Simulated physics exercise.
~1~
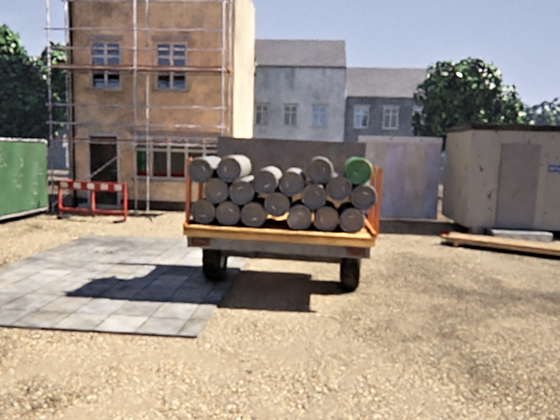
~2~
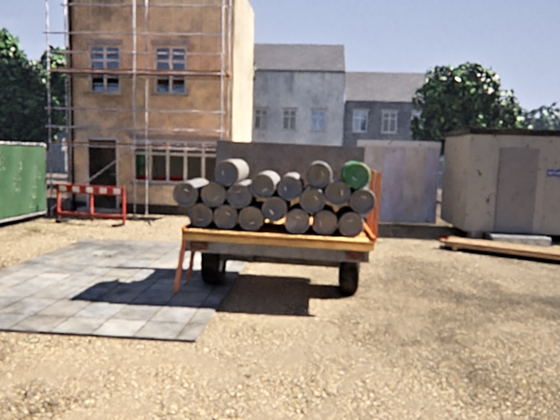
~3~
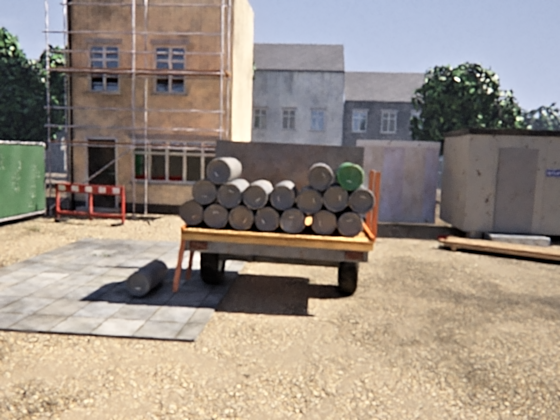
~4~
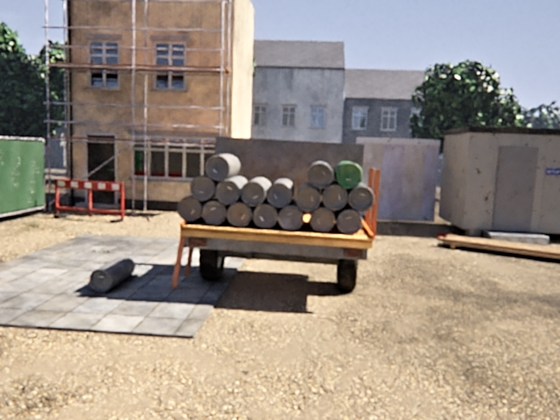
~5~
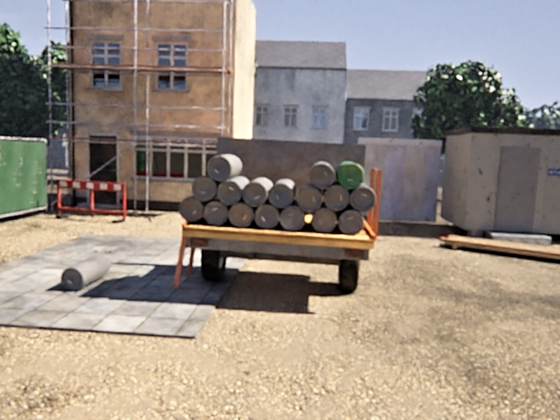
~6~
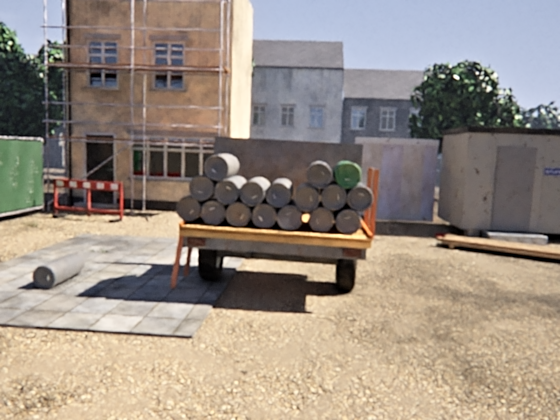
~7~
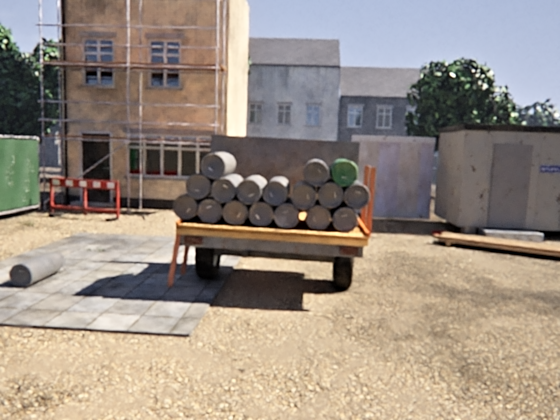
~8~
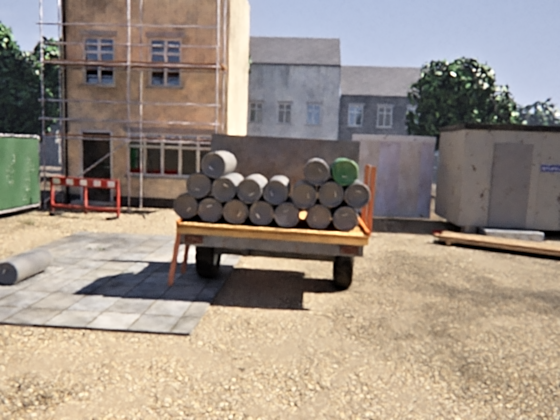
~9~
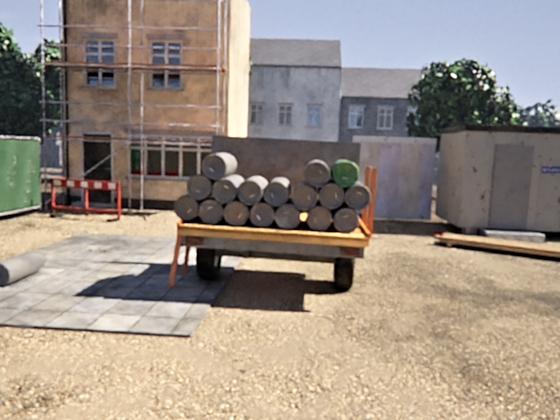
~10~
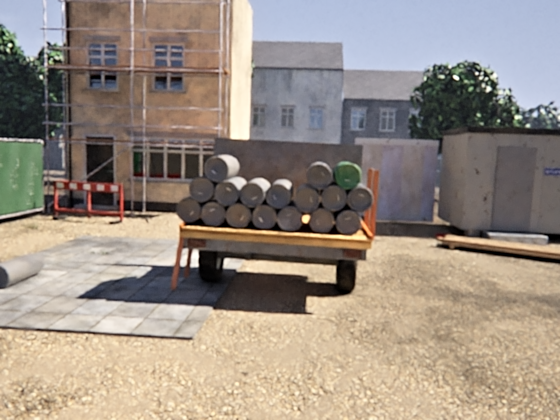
One grey cylinder drops off the trailer's left side and rolls left; the green stays aboard.
